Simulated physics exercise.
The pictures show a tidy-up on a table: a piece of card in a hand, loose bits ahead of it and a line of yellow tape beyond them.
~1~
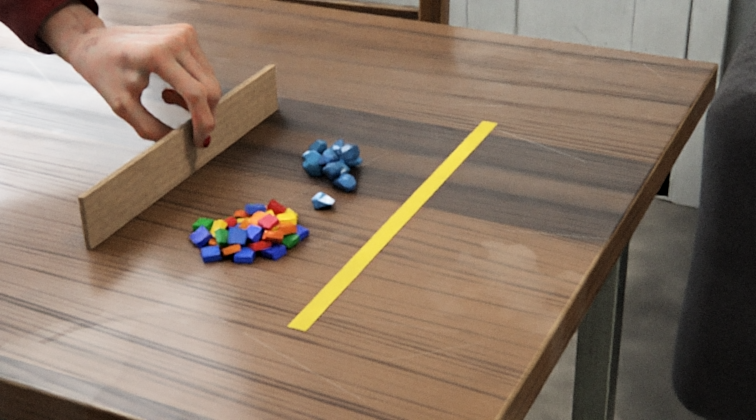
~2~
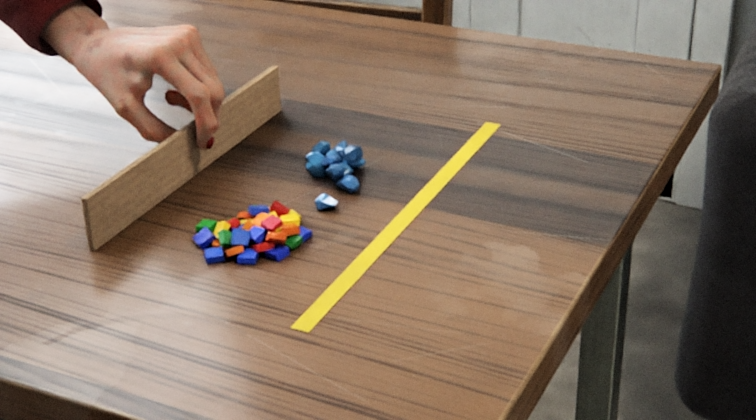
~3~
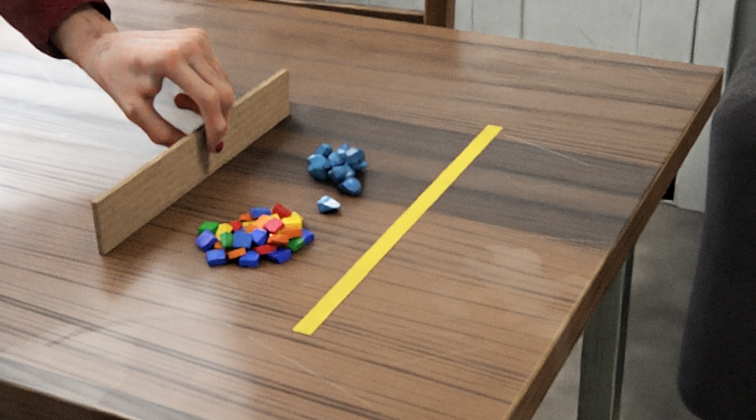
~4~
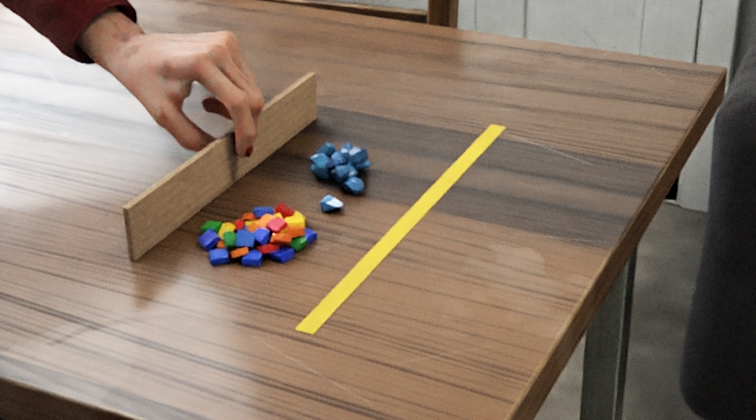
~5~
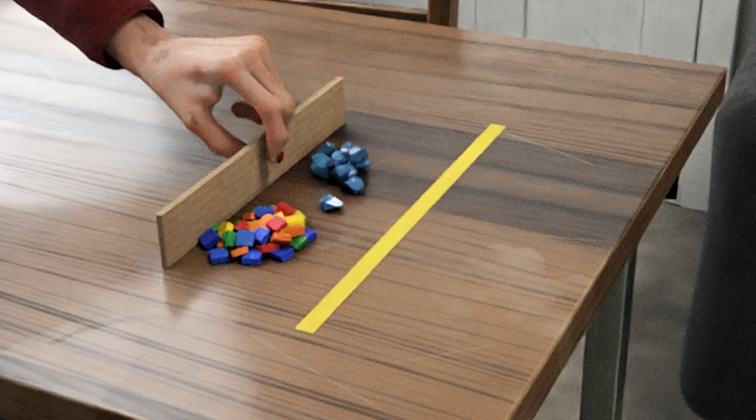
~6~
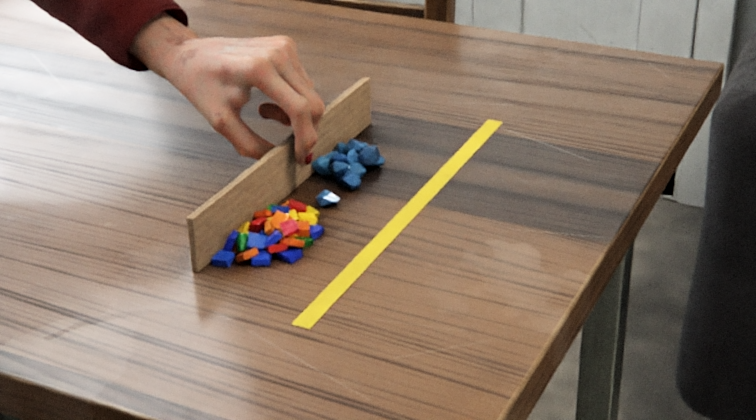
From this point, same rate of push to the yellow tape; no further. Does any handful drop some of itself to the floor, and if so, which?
Nearer handful: No, none drops. Farther handful: No, none drops.
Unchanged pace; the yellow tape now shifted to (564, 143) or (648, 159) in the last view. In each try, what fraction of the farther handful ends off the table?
About 0 % and 100 %.
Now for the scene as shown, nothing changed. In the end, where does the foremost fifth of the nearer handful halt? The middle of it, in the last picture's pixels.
Centre of the leading fifth at rest: Around (437, 269).
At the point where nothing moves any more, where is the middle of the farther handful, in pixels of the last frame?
Centre at rest, last frame: Approx. (455, 187) px.
Then, 0.27 s past the last view, piece of card still moving, near (356, 153); nearer handful all on the table, its front near (360, 264); farther handful all on the table, its front near (428, 178).
Then, 0.56 s past the last view, piece of card stopped at the yellow tape; nearer handful all on the table, its front near (431, 281); farther handful all on the table, its front near (493, 191).
Then, 0.84 s past the last view, piece of card stopped at the yellow tape; nearer handful all on the table, its front near (440, 272); farther handful all on the table, its front near (493, 191).
Finally, piece of card stopped at the yellow tape; nearer handful all on the table, its front near (440, 272); farther handful all on the table, its front near (493, 191).
